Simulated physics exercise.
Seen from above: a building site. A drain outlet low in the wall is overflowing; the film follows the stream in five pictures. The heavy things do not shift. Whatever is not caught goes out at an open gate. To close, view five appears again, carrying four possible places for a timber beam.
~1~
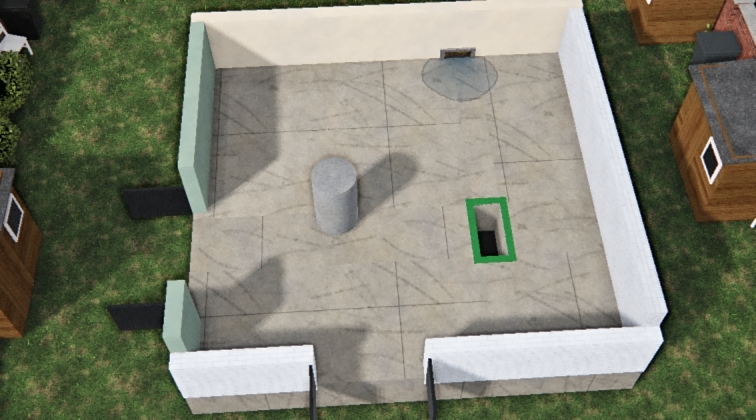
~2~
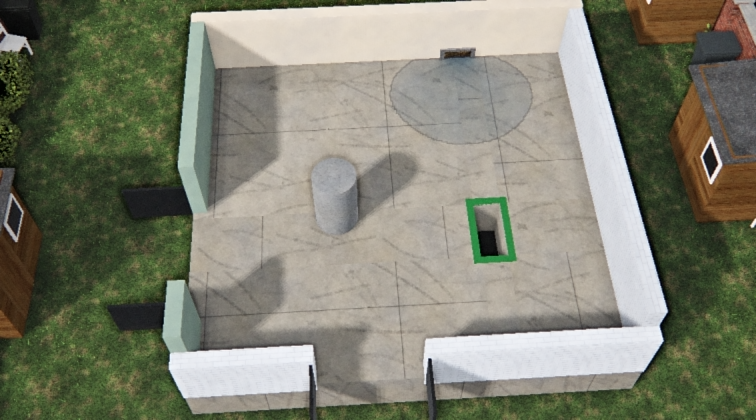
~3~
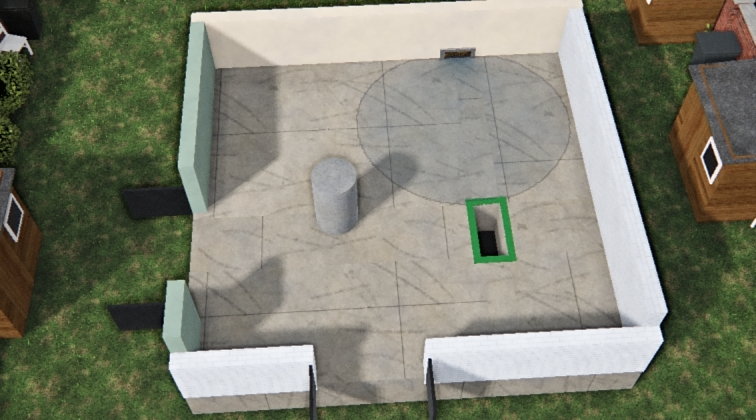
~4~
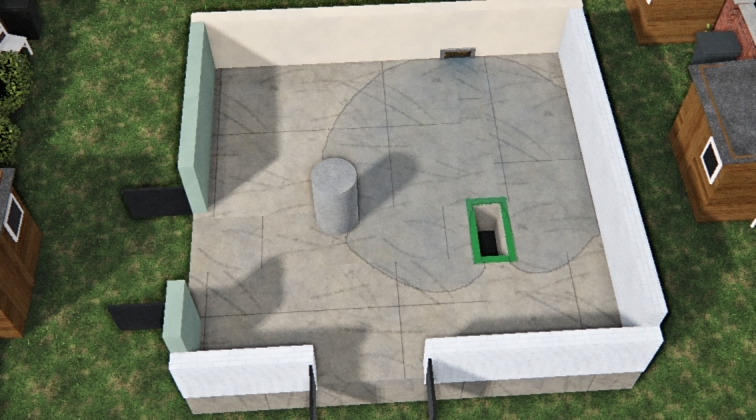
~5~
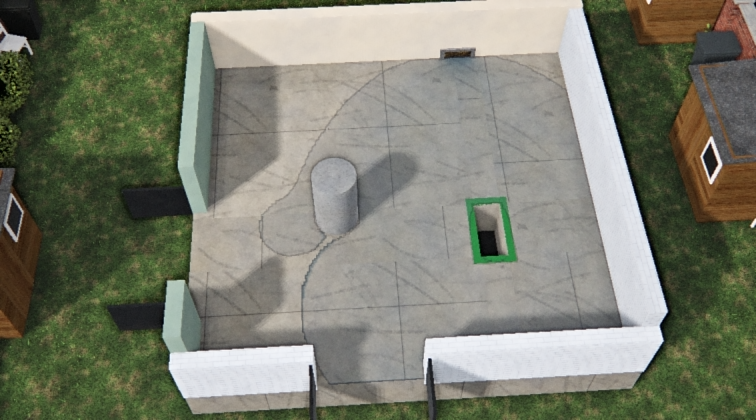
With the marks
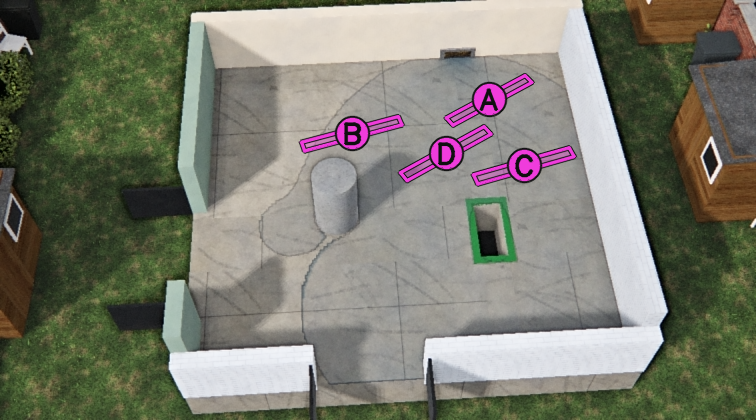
Water spreads in a thin, darkening sheet from a small opening in the cream back wall of a roofless, walled concrete yard, seen from high above by a still camera. A grey cylinder stands near the middle, a green-edged drain lies to its right, and pale green and white walls with open dark gates border the floor. The rounded front widens, reaches and surrounds the drain, then wraps the cylinder and covers most of the floor.
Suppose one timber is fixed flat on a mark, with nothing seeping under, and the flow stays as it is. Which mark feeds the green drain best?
Go for B.
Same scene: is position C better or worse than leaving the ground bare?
It is worse.
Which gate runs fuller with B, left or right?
The right one.
On the marked copy, A from (449, 121) to (528, 78); B from (303, 146) to (400, 120); C from (475, 179) to (571, 152); D from (403, 176) to (487, 130).
With A, about 7 % of the stream goes into the green drain, about 91 % out by the gates.
With B, about 23 % of the stream goes into the green drain, about 76 % out by the gates.
With C, about 5 % of the stream goes into the green drain, about 93 % out by the gates.
With D, about 9 % of the stream goes into the green drain, about 90 % out by the gates.
